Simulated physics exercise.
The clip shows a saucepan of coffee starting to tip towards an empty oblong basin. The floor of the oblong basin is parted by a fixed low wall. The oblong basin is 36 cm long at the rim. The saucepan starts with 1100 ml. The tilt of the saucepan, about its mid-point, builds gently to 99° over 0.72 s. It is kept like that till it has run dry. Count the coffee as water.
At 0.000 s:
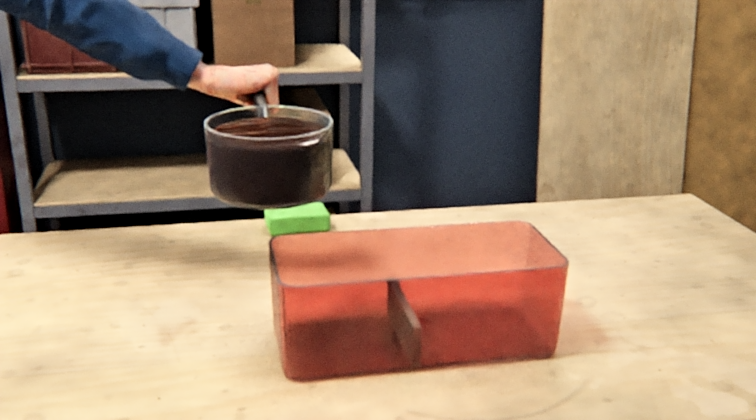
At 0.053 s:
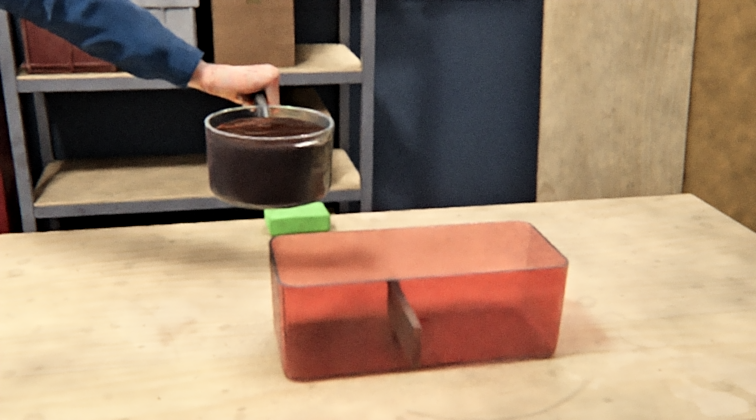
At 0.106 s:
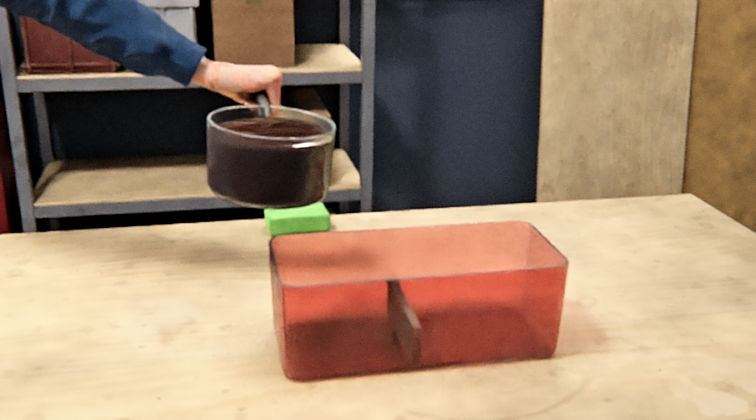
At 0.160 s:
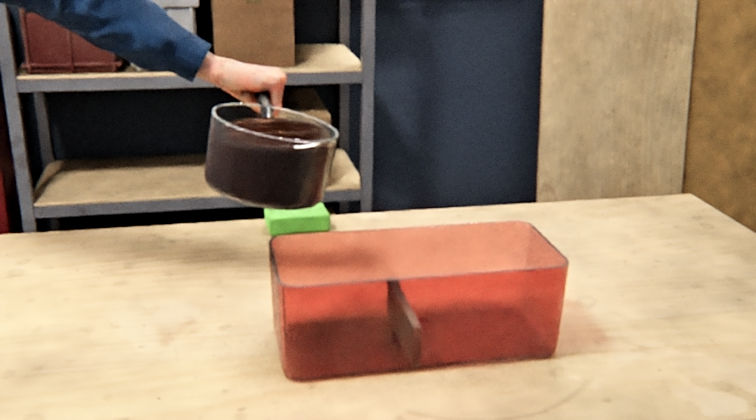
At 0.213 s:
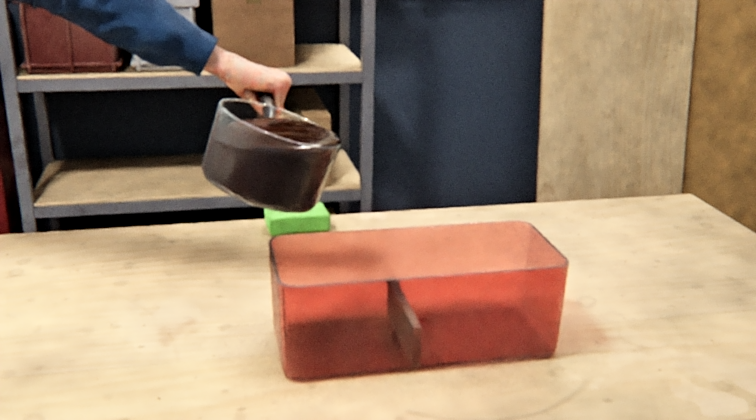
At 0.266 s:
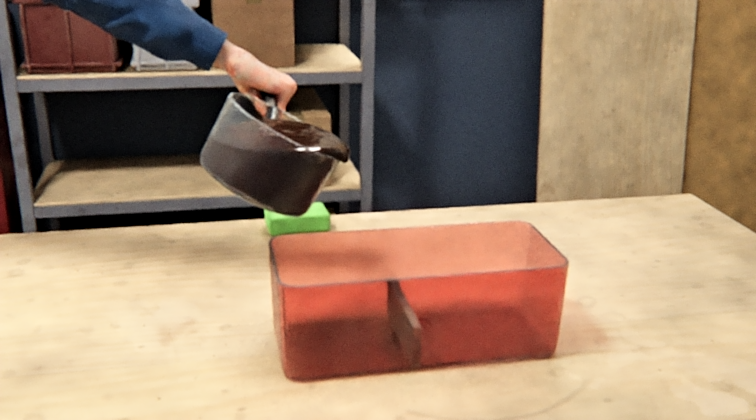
At first, a hand in a blue sleeve holds a glass saucepan of dark coffee nearly level above a table, behind a translucent red oblong basin with a divider inside. The hand then gradually tilts the saucepan to the right, and the coffee reaches the lowered rim and begins bulging over its edge.
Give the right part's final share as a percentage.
Roughly 19 per cent is past the wall.
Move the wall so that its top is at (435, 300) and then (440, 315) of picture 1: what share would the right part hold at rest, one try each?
First 5, then 20 per cent.
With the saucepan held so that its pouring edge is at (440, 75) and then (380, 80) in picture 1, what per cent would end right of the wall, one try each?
First 95, then 90 per cent.
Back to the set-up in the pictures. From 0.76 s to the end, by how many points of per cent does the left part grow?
About 10 per cent.
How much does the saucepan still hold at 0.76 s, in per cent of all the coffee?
Near 10 in a hundred.
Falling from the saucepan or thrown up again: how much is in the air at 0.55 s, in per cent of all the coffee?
Some 36 per cent.
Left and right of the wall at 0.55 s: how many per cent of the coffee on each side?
Left about 18, right about 6.
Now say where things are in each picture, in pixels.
It leans 0°; its right rim is at (331, 121); the coffee meets the walls at (208, 134) and (328, 129); the oblong basin's rim runs from (274, 262) to (549, 243); the wall's top is at (404, 302), in the first picture.
It leans 1°; its right rim is at (332, 122); the coffee meets the walls at (208, 133) and (329, 130), in the second picture.
It leans 5°; its right rim is at (334, 126); the coffee meets the walls at (211, 132) and (331, 131), in the third picture.
It leans 12°; its right rim is at (336, 133); the coffee meets the walls at (212, 132) and (334, 132), in the fourth picture.
It leans 20°; its right rim is at (339, 143); the coffee meets the walls at (211, 136) and (338, 137); 1 per cent is over the edge, in the fifth picture.
It leans 30°; its right rim is at (339, 154); the coffee meets the walls at (209, 139) and (340, 147); 4 per cent is over the edge, in the sixth picture.
Then, 0.55 s in, the tilt is 86° and 40 per cent is still to pour, 19 is left of the wall and 6 right of it.
Then, 0.76 s in, the tilt is 99° and 10 per cent is still to pour, 68 is left of the wall and 15 right of it.
Then, 0.98 s in, the tilt is 99° and 2 per cent is still to pour, 77 is left of the wall and 16 right of it.
Then, 1.22 s in, the tilt is 99° and 0 per cent is still to pour, 78 is left of the wall and 18 right of it.
Finally, 78 per cent lies left of the wall, 19 right of it and 3 outside.
